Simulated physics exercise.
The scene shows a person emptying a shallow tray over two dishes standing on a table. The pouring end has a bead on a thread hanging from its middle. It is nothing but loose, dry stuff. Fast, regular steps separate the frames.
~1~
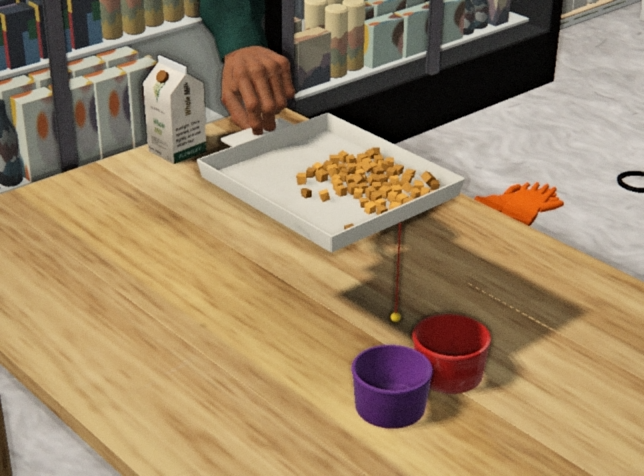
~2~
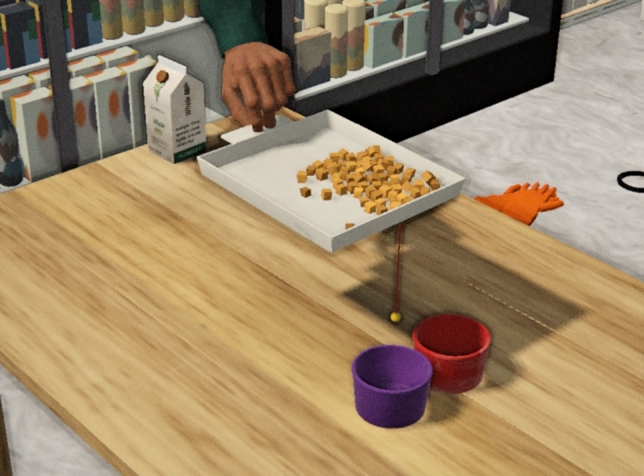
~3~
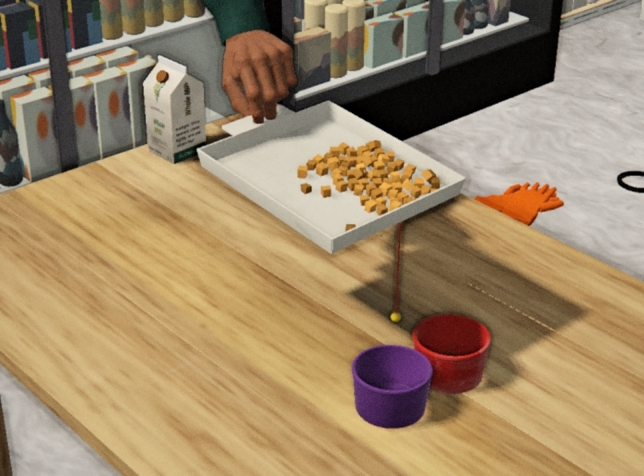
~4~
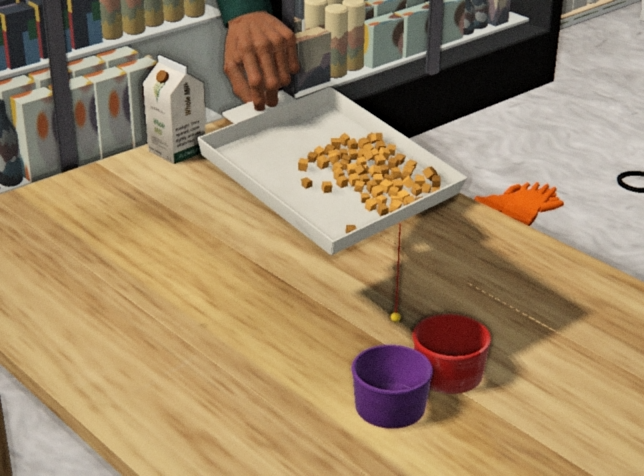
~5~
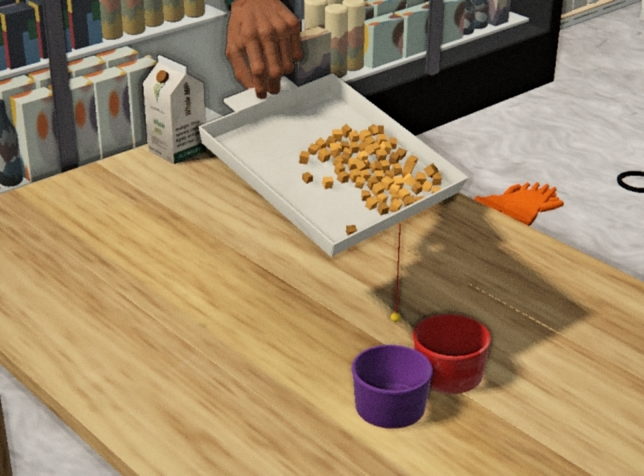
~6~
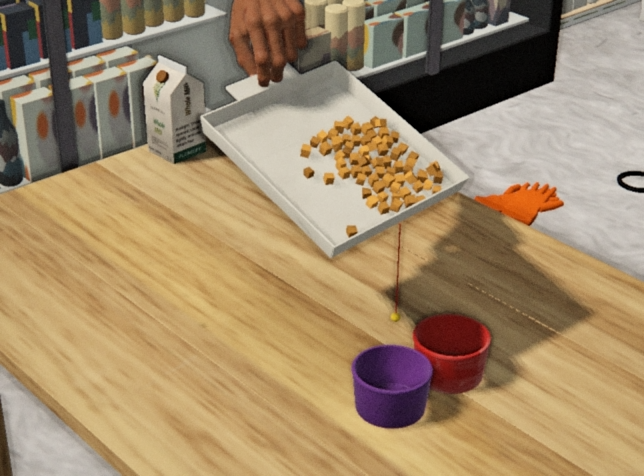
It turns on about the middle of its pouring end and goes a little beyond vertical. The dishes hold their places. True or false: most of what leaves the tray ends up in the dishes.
True.
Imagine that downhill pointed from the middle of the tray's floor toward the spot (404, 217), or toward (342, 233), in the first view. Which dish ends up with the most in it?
Rightward dish at the first place, Leftward dish at the second.
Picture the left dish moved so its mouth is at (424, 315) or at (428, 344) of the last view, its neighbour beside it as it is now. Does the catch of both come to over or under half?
Try 1: Not up to half; try 2: Not up to half.
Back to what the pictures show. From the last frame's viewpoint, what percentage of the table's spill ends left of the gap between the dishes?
40 %, near enough.
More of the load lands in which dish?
The one at left ends up fuller.
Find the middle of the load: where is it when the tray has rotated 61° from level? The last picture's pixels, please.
The load is centred near (396, 192).
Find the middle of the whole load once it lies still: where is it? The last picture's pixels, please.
Once nothing moves, the middle sits near (401, 399).
Soon, tray tipped steeply; all on the tray.
A while on, tray tipped right over; nearly all on the tray; a small part in the left dish; a stray few outside both.
Towards the end, tray tipped past a quarter turn; about half in the left dish; about a quarter in the right dish; about a third outside both; a stray few in the air.
Finally, tray tipped past a quarter turn; about half in the left dish; about a quarter in the right dish; about a third outside both.
